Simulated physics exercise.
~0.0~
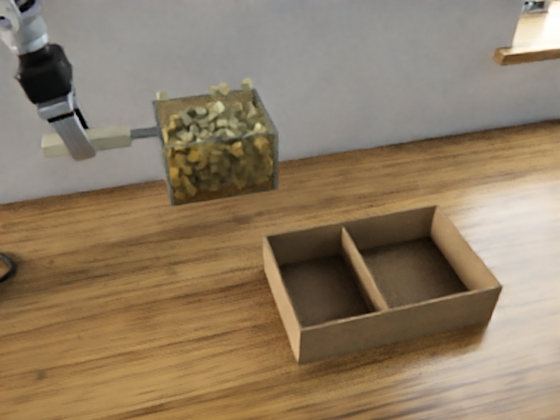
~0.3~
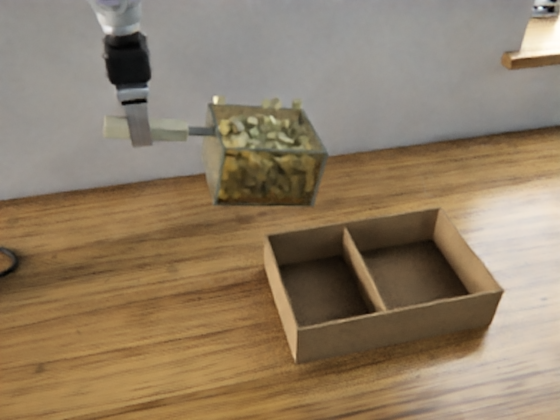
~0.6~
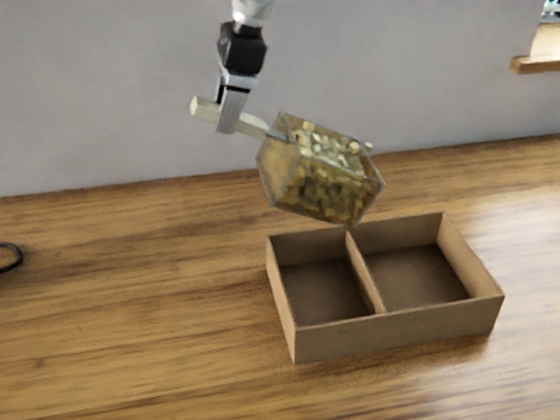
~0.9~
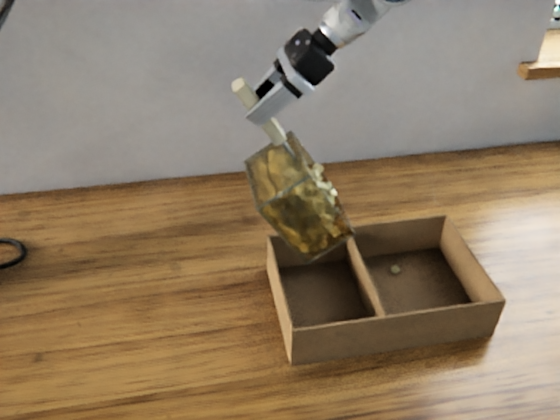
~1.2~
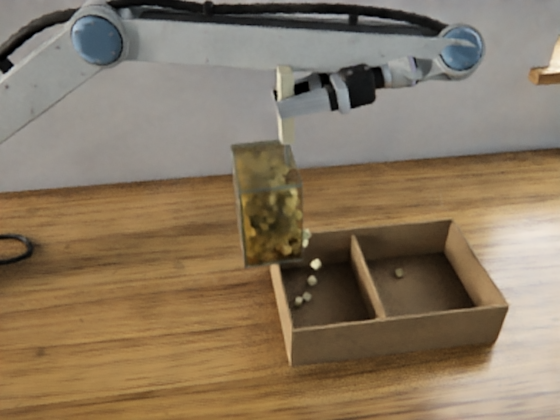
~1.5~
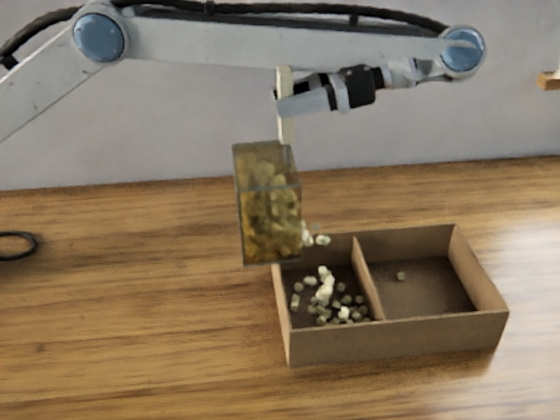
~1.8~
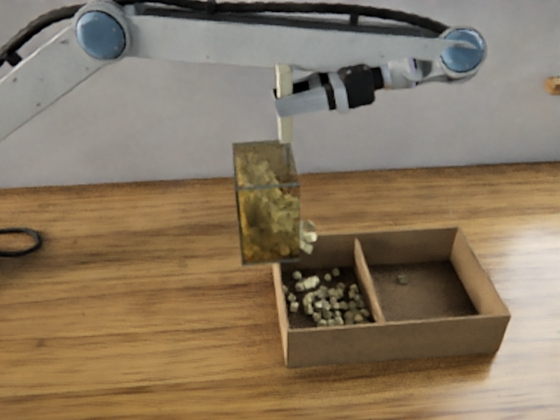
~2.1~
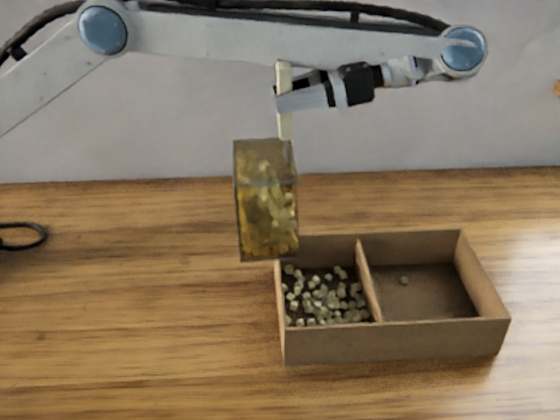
Above a wooden table, a robot arm tips a clear box, spilling some cubes into a divided crate.
